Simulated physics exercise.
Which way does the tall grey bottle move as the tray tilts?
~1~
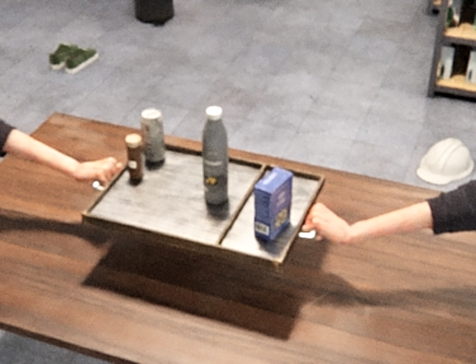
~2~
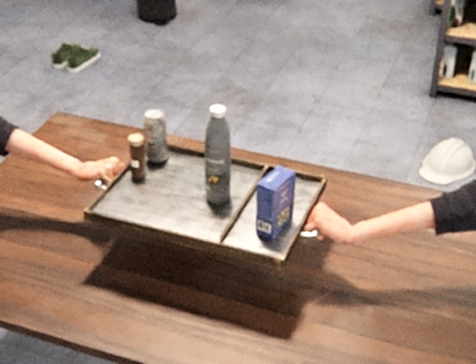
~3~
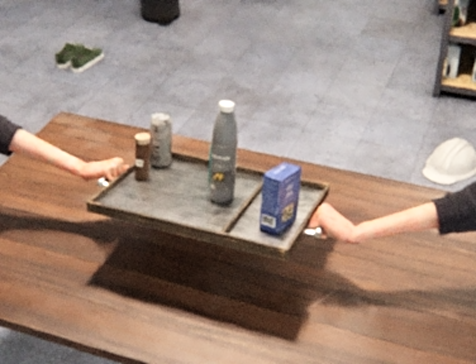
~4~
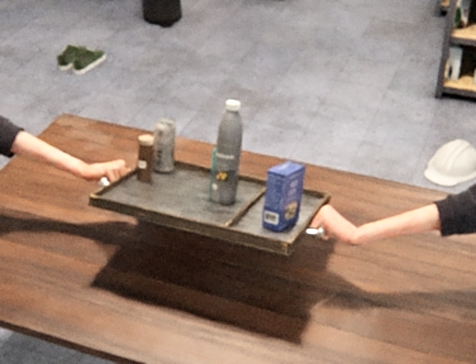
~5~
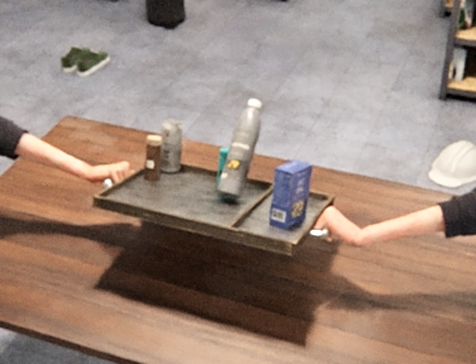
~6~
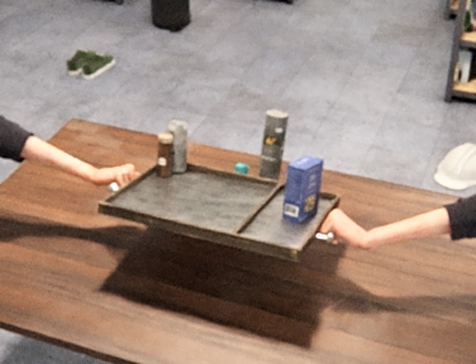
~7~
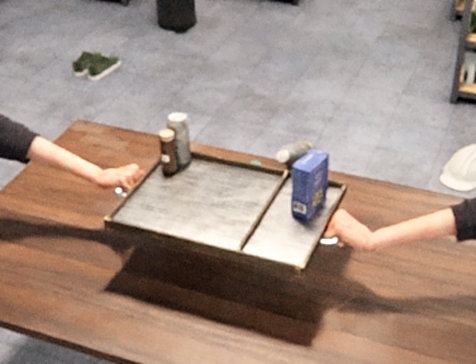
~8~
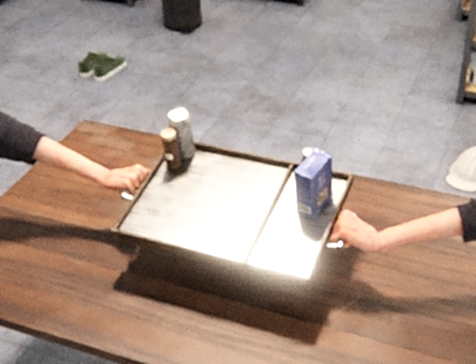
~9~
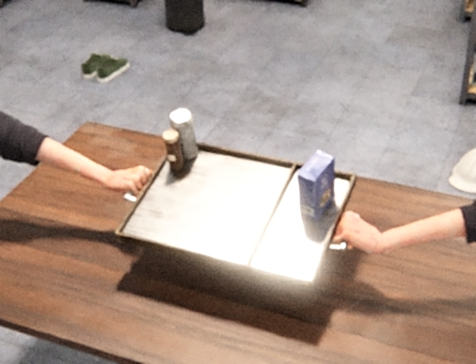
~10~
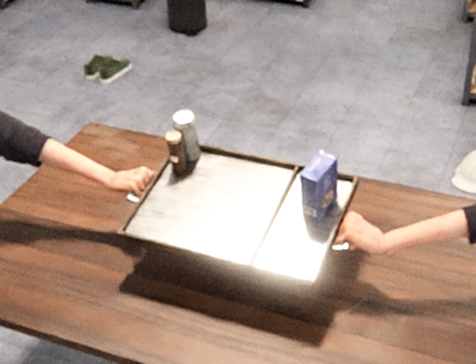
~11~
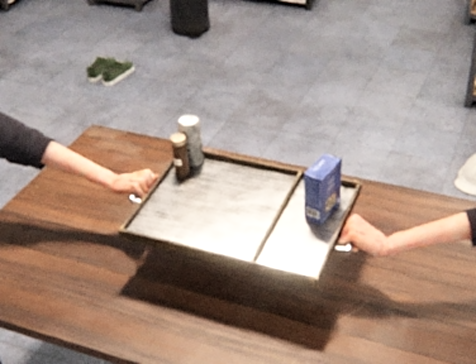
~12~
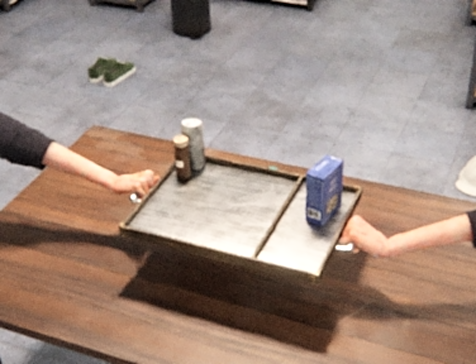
The grey bottle moves to the right as it topples and leaves the tray.
